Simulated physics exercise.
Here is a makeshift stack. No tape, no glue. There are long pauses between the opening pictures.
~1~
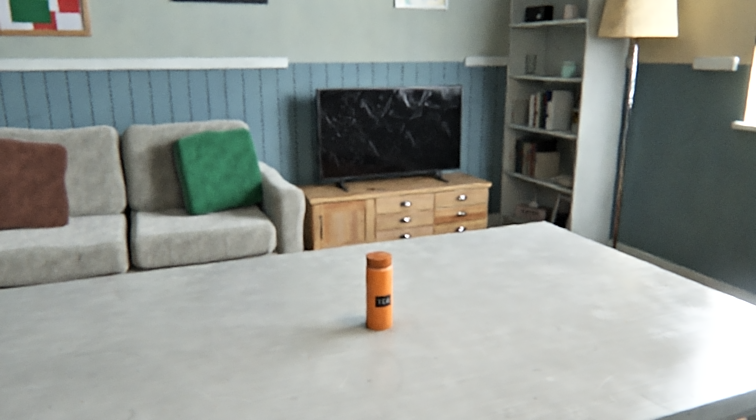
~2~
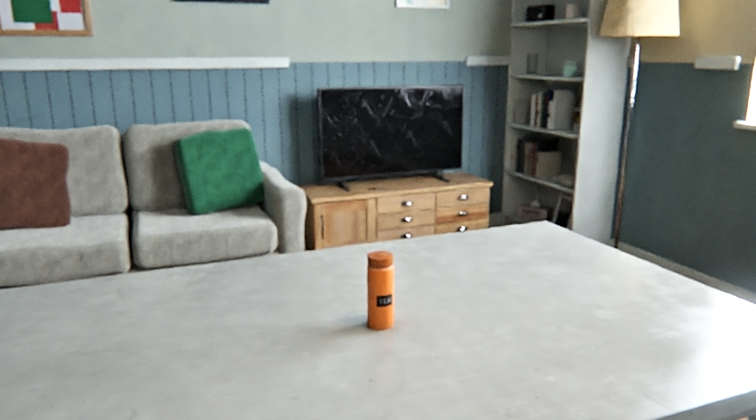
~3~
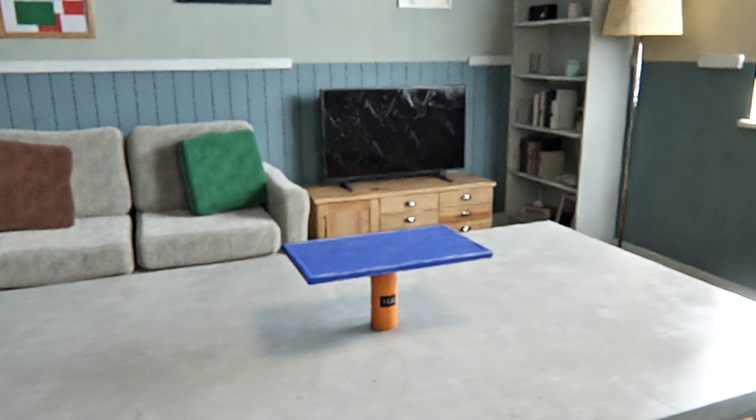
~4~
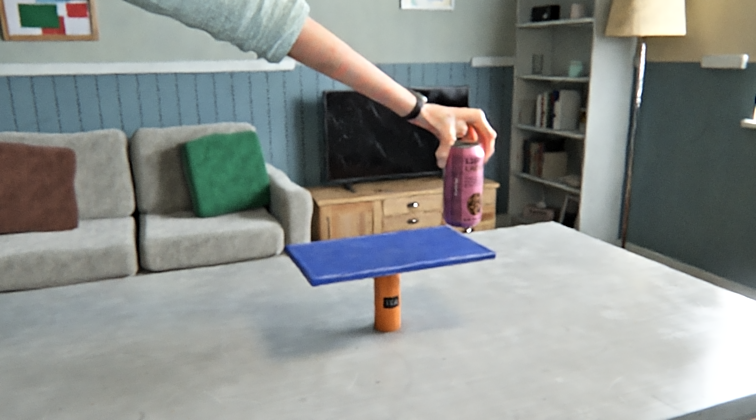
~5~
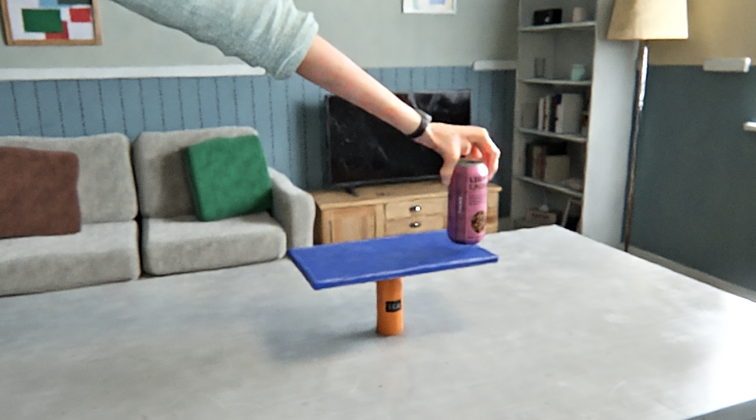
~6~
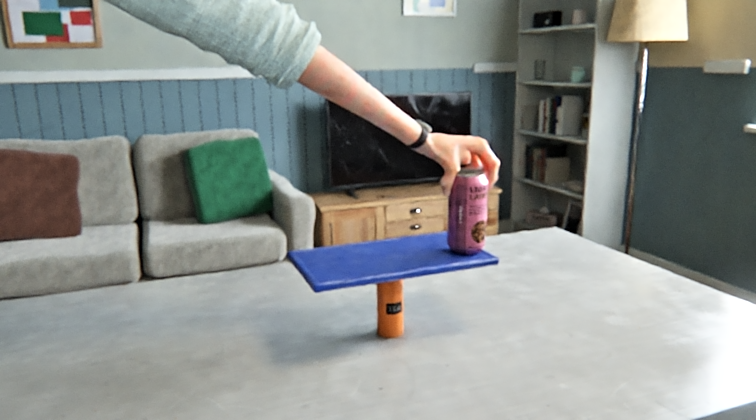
In a living room, a blue lid appears balanced on an orange bottle, and a hand lowers a pink can onto its right side.
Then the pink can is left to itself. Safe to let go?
It comes apart.
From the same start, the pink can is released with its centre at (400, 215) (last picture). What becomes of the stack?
Then it keeps its balance.
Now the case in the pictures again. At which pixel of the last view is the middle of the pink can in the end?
Around (525, 297).
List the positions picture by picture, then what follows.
In the first picture, the last thing is not in view yet.
In the second picture, the last thing is not in view yet.
In the third picture, the last thing is not in view yet; blue lid (385, 251).
The fourth picture shows still above its spot; pink can (463, 185); blue lid (388, 252).
The fifth picture shows still above its spot; pink can (467, 202); blue lid (391, 256).
The sixth picture shows in place under the hand; pink can (467, 212); blue lid (391, 258).
Then, 0.40 s after the last picture, pink can now fallen; blue lid tipped 67° from how it was.
Then, 0.80 s after the last picture, blue lid now fallen; orange shaker tipped 59° from how it was.
Then, 1.00 s after the last picture, orange shaker now fallen.
By the end, fallen, blue lid, orange shaker and pink can. Seen from the same camera at the end, pink can near (526, 297). The stack gives way.
